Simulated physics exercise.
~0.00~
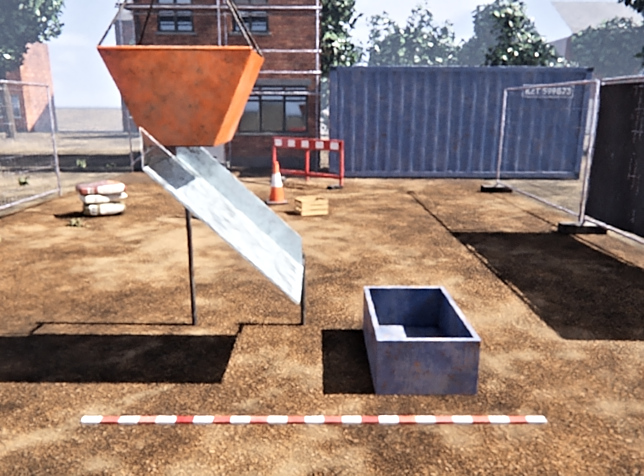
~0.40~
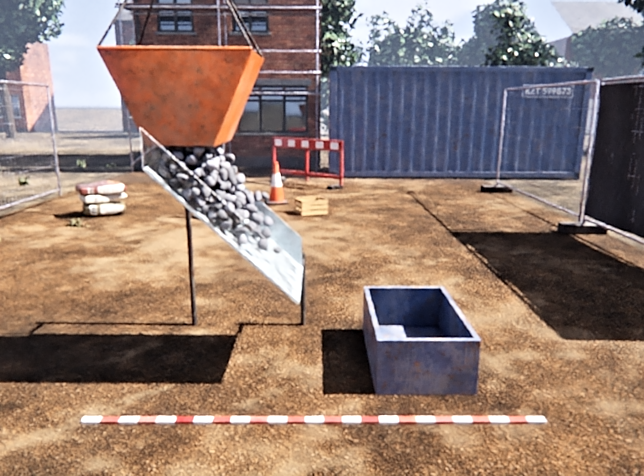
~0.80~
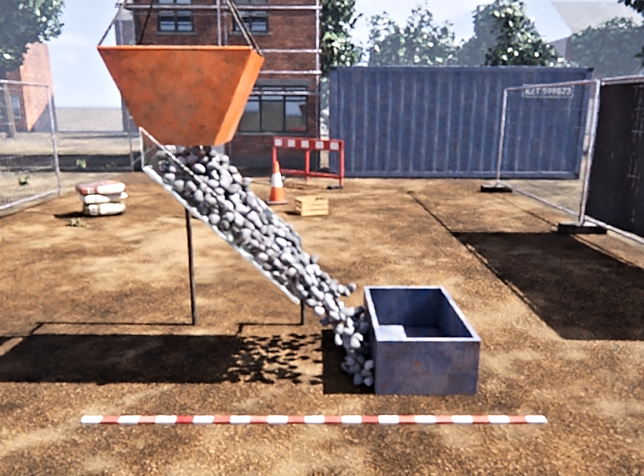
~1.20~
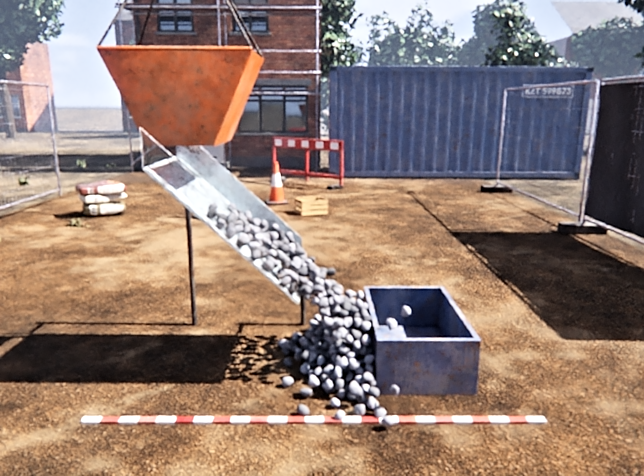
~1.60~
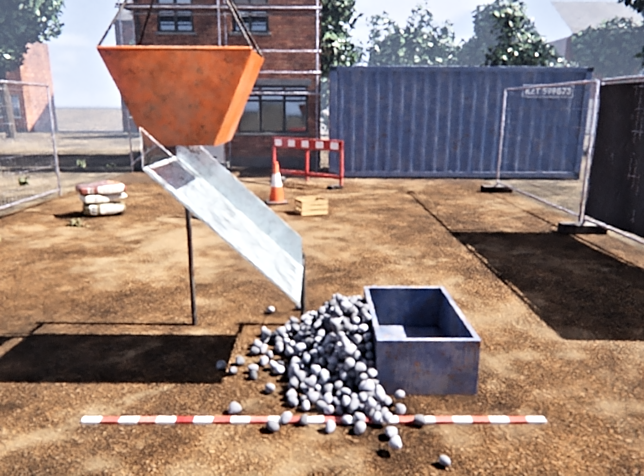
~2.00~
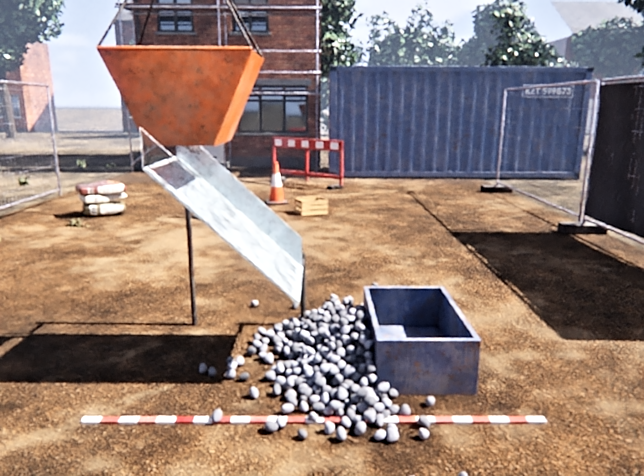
Grey cobbles pour from an orange hopper onto a sloping steel chute, slide down to the right and drop just short of a blue-grey open bin. They pile up against its left side, a few rolling across the red and white striped pole, and the bin ends up practically empty.
